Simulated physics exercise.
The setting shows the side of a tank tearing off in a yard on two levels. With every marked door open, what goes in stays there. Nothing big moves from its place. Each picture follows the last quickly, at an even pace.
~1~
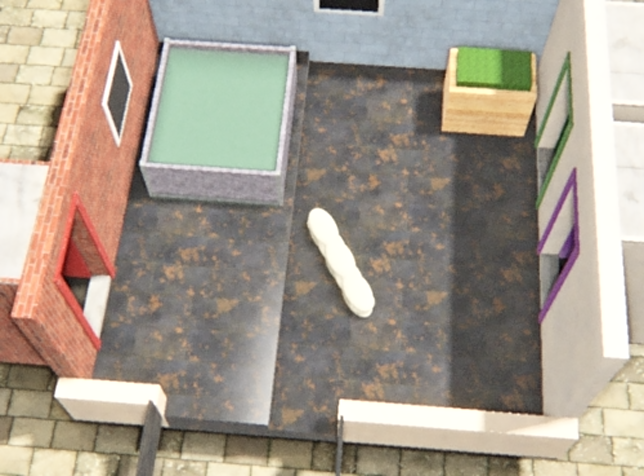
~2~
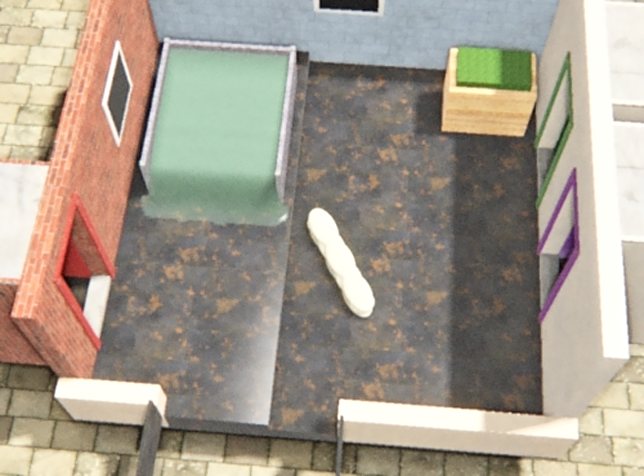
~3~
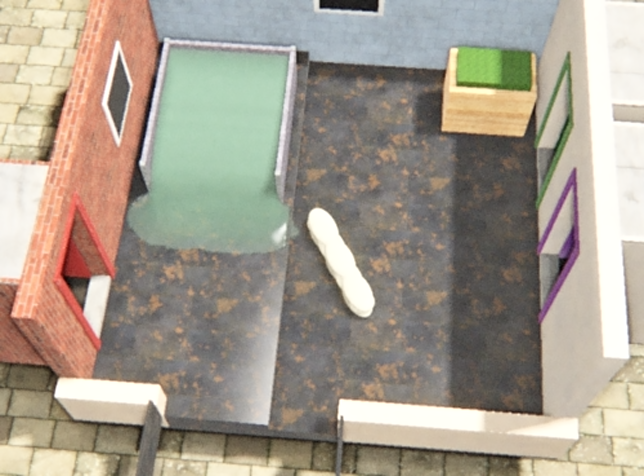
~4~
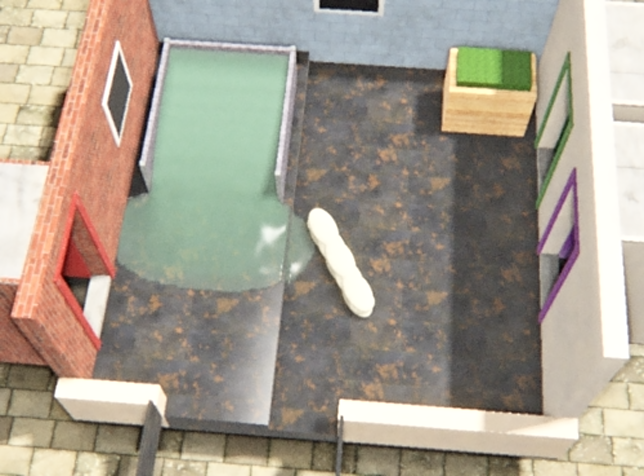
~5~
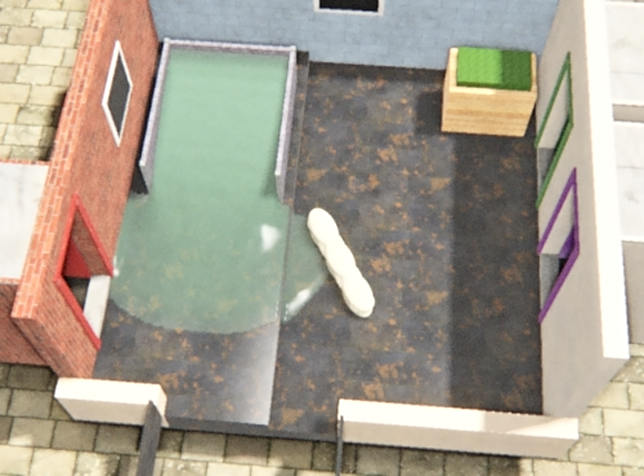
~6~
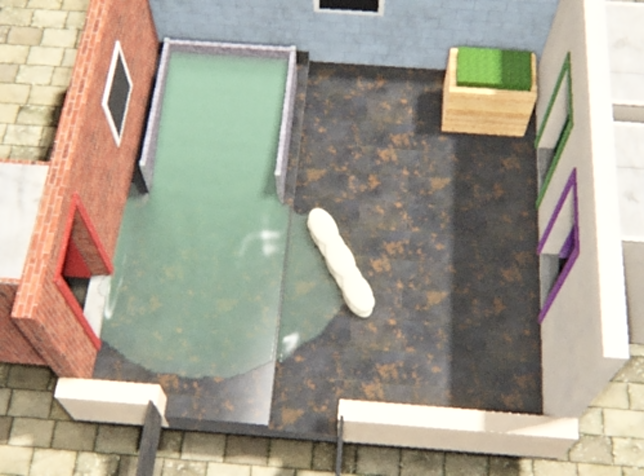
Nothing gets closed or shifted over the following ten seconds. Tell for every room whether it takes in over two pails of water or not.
Result: The green door will not go over two buckets, the red door will be deluged, the purple door will not go over two buckets.
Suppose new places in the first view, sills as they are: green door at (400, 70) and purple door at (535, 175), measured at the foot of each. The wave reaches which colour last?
Answer: The green-painted one.
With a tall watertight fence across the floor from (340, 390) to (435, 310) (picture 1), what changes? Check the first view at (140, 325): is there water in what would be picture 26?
At that spot: Submerged.
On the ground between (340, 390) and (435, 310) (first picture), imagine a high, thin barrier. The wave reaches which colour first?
The red one comes first.
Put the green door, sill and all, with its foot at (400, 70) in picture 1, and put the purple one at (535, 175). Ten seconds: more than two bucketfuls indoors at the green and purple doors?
As I see it, the green door stays within limit while the purple door stays within limit.
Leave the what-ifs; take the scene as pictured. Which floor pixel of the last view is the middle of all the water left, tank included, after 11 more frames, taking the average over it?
My pick is pixel (211, 249).
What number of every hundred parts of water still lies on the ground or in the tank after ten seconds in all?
My estimate is some 46 percent.
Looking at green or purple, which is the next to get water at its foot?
It's the purple one.
A moment on, water covers 35 % of the floor; the green door not reached, the red door wet at the sill, nothing in, the purple door not reached.
Next, water covers 40 % of the floor; the green door not reached, the red door under two buckets in, the purple door not reached.
Then, water covers 45 % of the floor; the green door not reached, the red door over two buckets in, the purple door wet at the sill, nothing in.
Later, water covers 65 % of the floor; the green door wet at the sill, nothing in, the red door far over two buckets in, the purple door wet at the sill, nothing in.
In the end, water covers 95 % of the floor; the green door under two buckets in, the red door far over two buckets in, the purple door under two buckets in.
